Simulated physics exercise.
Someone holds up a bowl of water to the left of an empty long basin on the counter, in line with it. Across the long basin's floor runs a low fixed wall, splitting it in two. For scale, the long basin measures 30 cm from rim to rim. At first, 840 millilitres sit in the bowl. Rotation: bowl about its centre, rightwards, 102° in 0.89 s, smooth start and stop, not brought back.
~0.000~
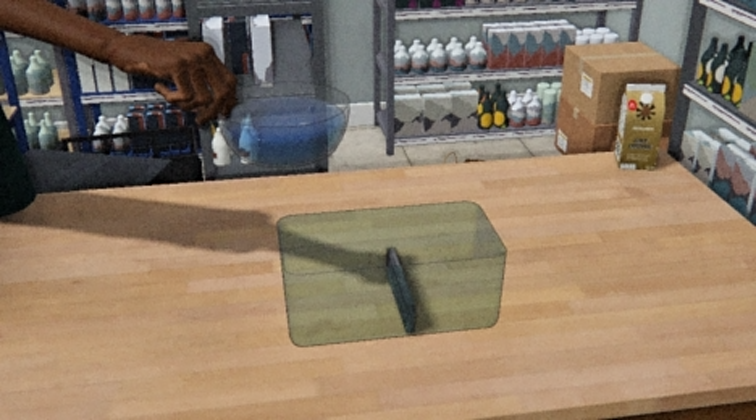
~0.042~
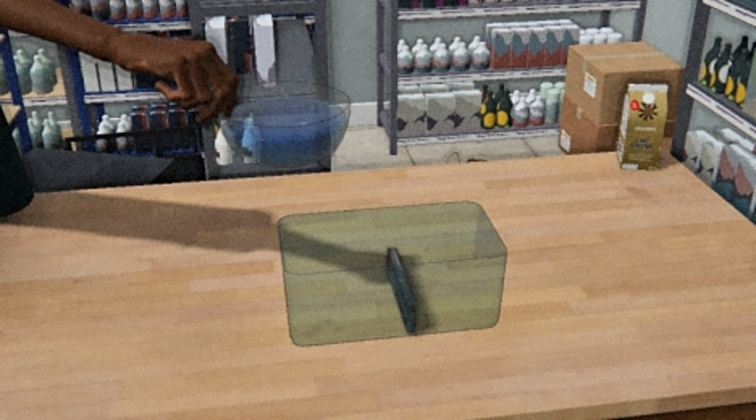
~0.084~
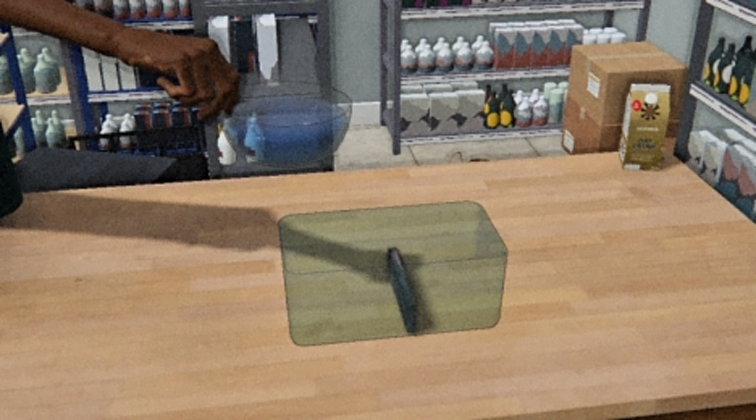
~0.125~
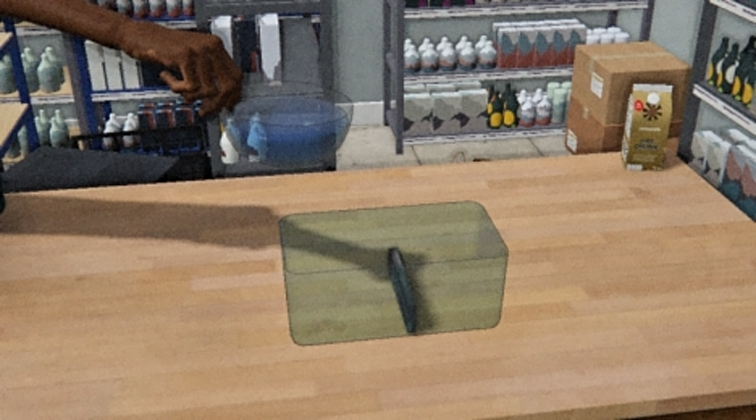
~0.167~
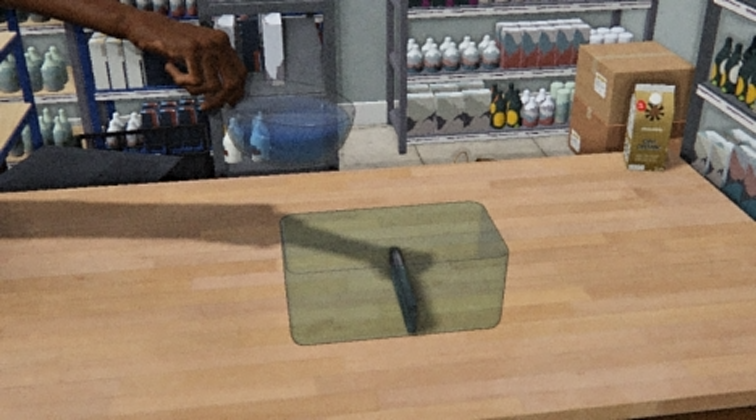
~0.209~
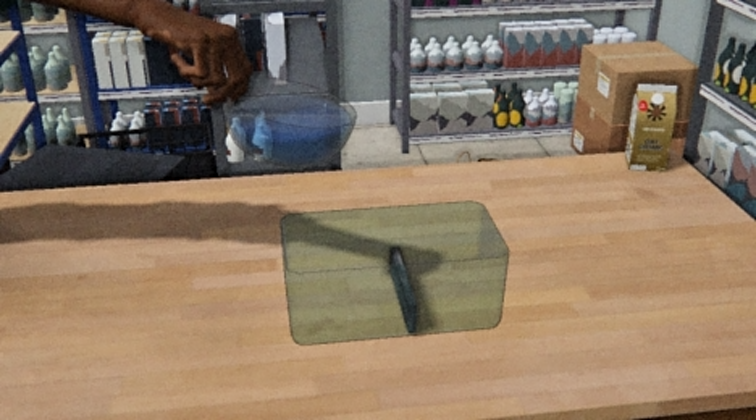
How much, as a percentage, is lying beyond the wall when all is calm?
Around 44 per cent lies beyond the wall.
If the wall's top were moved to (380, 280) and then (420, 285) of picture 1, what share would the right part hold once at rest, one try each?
First 70, then 20 per cent.
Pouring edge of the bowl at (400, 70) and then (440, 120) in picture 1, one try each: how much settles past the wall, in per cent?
The first try gives around 85 percent, the second around 80 percent.
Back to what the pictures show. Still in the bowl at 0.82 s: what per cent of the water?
Remaining share: Approx. 3 %.
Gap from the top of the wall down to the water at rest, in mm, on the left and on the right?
On the left it's about 30 mm; on the right, about 30 mm.
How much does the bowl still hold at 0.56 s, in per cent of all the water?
About 40 percent.
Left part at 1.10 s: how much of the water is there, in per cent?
The left part holds some 54 per cent.
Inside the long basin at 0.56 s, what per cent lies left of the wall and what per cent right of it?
5 left and 8 right, roughly.
Then, 0.56 s in, the tilt is 72° and 41 per cent is still to pour, 5 is left of the wall and 8 right of it.
Then, 0.82 s in, the tilt is 101° and 3 per cent is still to pour, 43 is left of the wall and 44 right of it.
Then, 1.10 s in, the tilt is 102° and 0 per cent is still to pour, 54 is left of the wall and 43 right of it.
Then, 1.39 s in, the tilt is 102° and 0 per cent is still to pour, 55 is left of the wall and 44 right of it.
Finally, 55 per cent lies left of the wall, 44 right of it and 2 outside.
